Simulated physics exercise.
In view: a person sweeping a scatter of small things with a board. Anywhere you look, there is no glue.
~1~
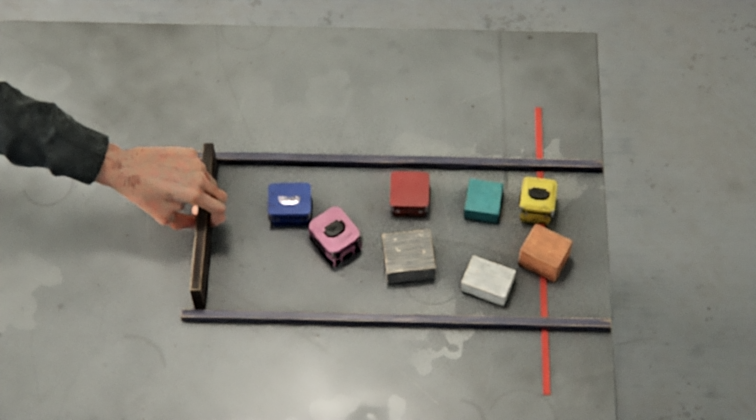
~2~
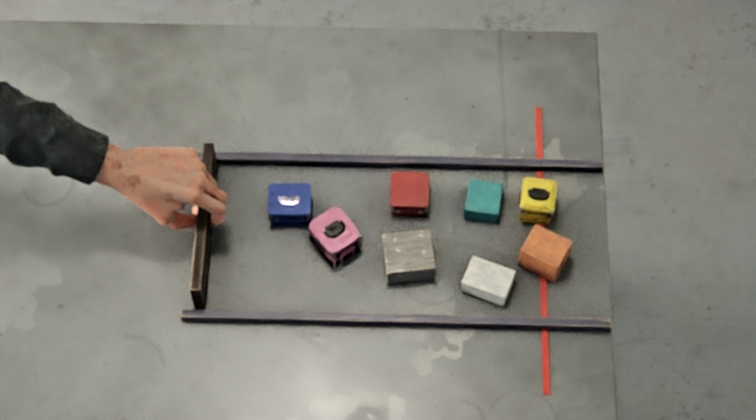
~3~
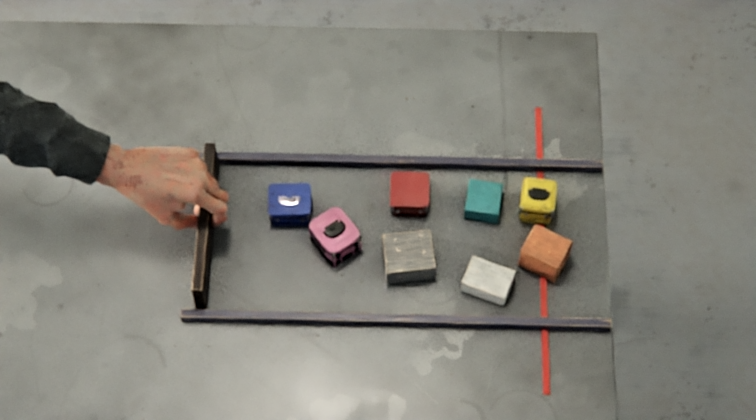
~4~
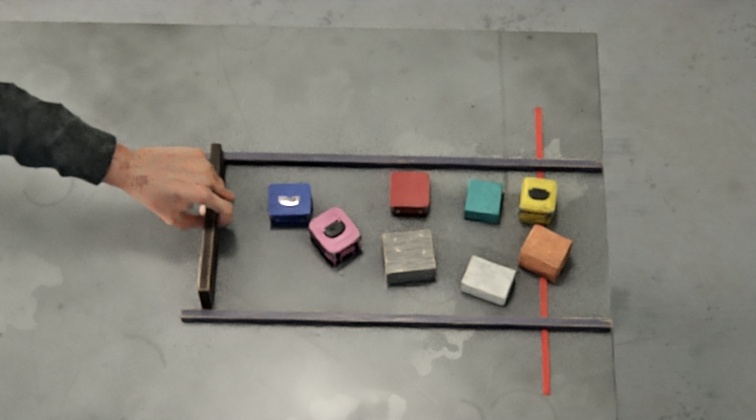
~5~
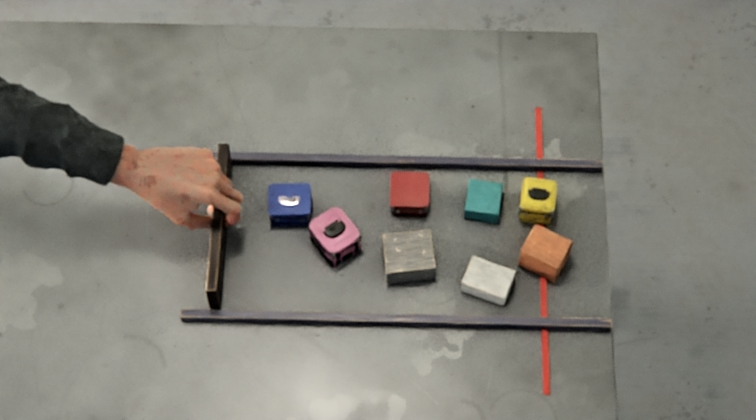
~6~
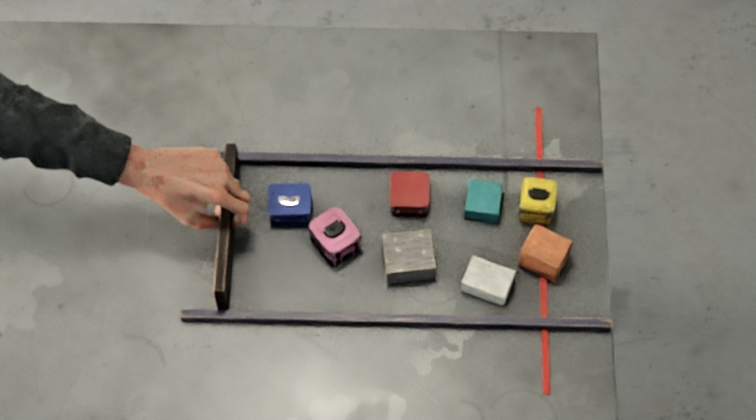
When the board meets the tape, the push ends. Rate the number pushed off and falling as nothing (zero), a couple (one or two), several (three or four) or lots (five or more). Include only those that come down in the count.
It is several.
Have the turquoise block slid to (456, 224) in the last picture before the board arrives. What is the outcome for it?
Placed like that, it is safe.
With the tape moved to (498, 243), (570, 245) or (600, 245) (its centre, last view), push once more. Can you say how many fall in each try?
Going through each try, you'd get 1, 6 and 8.
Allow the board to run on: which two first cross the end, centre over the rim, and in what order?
The order is the yellow case, then the orange block.
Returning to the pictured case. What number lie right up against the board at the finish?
The count comes out at 2.
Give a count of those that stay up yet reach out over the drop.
2, I think.
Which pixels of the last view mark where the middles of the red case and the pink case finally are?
Roughly (601, 198), and the other roughly (562, 253).
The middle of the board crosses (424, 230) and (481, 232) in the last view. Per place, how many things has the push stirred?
I make it 7 at the first spot and 8 at the other.
Soon after, none off yet; orange block at rest near (545, 253); yellow case at rest near (537, 201); white block at rest near (488, 281).
In the end, the number that fall off is three or four; gone, turquoise block, white block, yellow case and orange block.
